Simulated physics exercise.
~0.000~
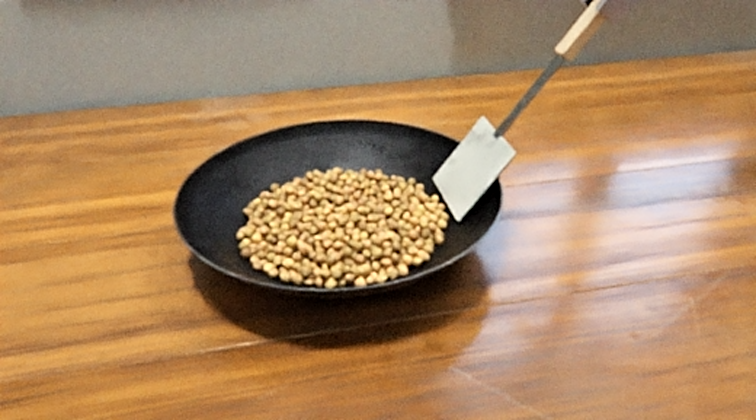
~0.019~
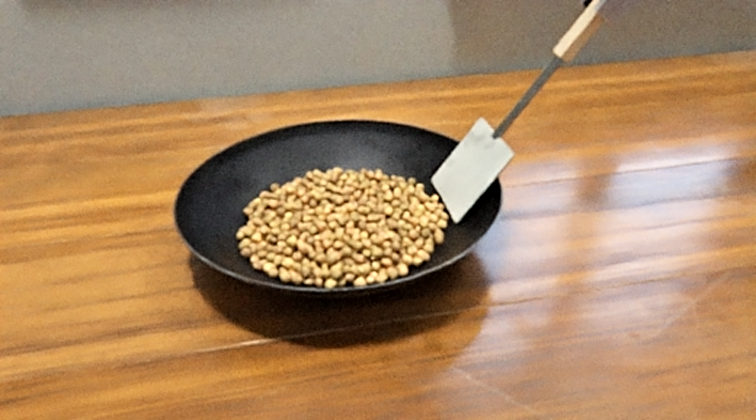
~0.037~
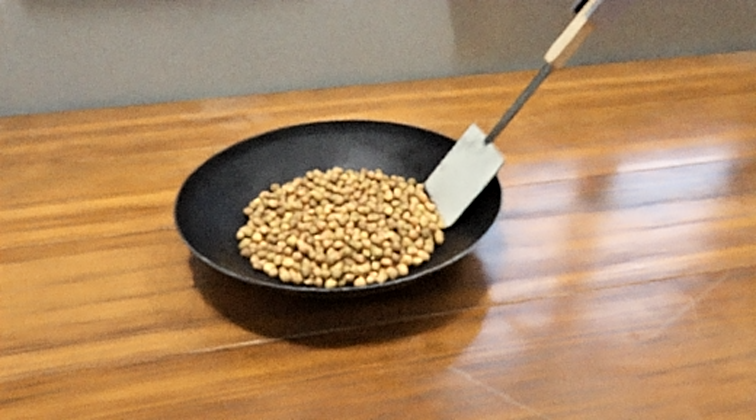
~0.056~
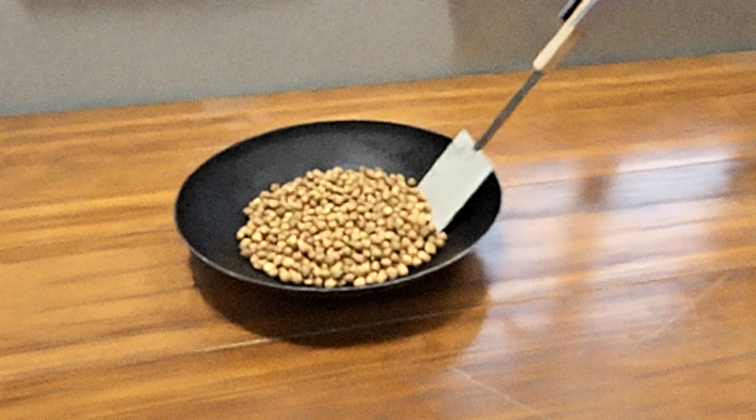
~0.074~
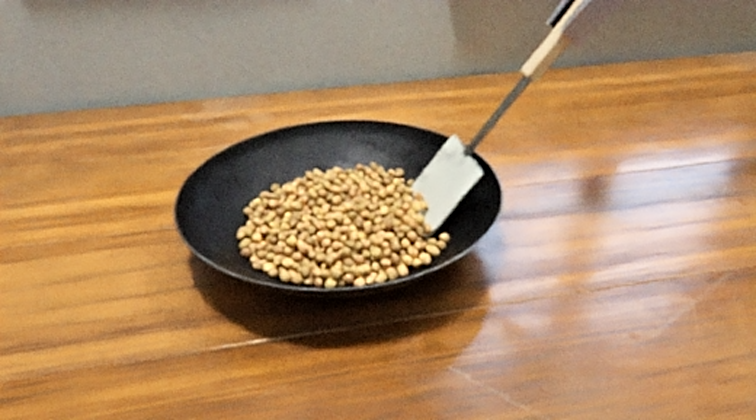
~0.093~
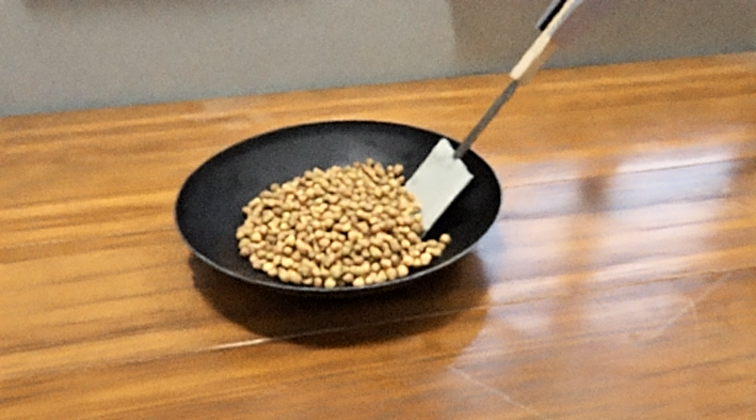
Metal spatula with a pale handle sliding slightly left into a pile of dried chickpeas in a still black wok, nudging the right edge.
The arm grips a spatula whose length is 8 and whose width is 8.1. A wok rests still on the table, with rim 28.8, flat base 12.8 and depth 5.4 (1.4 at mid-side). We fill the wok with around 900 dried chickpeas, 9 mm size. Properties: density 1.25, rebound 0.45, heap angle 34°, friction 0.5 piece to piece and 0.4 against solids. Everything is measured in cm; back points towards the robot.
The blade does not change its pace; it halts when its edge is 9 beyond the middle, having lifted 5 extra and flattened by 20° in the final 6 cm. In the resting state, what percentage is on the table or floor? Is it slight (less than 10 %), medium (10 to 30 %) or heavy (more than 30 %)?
Slight.
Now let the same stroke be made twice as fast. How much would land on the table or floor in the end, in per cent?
I'd say close to 20 per cent.
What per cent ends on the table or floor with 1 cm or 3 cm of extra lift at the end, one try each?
First try around 0 percent, second try around 5 percent.
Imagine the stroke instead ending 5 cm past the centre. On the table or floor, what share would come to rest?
Then the share is near 0 in a hundred.
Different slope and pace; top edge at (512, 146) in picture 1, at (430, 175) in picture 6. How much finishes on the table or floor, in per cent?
Near 20 in a hundred.
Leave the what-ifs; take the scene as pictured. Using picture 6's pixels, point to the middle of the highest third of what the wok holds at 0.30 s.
Near (262, 210).
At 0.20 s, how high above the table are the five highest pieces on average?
About 4 centimetres.
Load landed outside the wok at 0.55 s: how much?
Some 5 per cent of the load.
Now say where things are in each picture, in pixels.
The spatula top edge at (499, 134), sloping 53°; upper third of the load around (342, 215), from x 240 to 445, top at y 170; 900 in the wok, in the first picture.
The spatula top edge at (497, 135), sloping 53°; upper third of the load around (342, 215), from x 240 to 445, top at y 170, in the second picture.
The spatula top edge at (489, 141), sloping 53°; upper third of the load around (343, 215), from x 240 to 440, top at y 170, in the third picture.
The spatula top edge at (478, 147), sloping 53°; upper third of the load around (345, 213), from x 240 to 440, top at y 170, in the fourth picture.
The spatula top edge at (467, 153), sloping 53°; upper third of the load around (346, 213), from x 240 to 445, top at y 165, in the fifth picture.
The spatula top edge at (457, 156), sloping 53°; upper third of the load around (344, 212), from x 240 to 445, top at y 165; 900 in the wok, in the sixth picture.
After 0.20 s, sloping 53°, highest piece 4 above the table; 900 in the wok.
After 0.30 s, sloping 46°, highest piece 6 above the table; 900 in the wok.
After 0.55 s, sloping 33°, highest piece 7 above the table; 840 in the wok, 55 on the table or floor, 5 on the blade or in flight.
After 1.60 s, sloping 33°, highest piece 5 above the table; 840 in the wok, 60 on the table or floor.
In the end, 840 in the wok, 60 on the table or floor. That is 7 % on the table or floor.
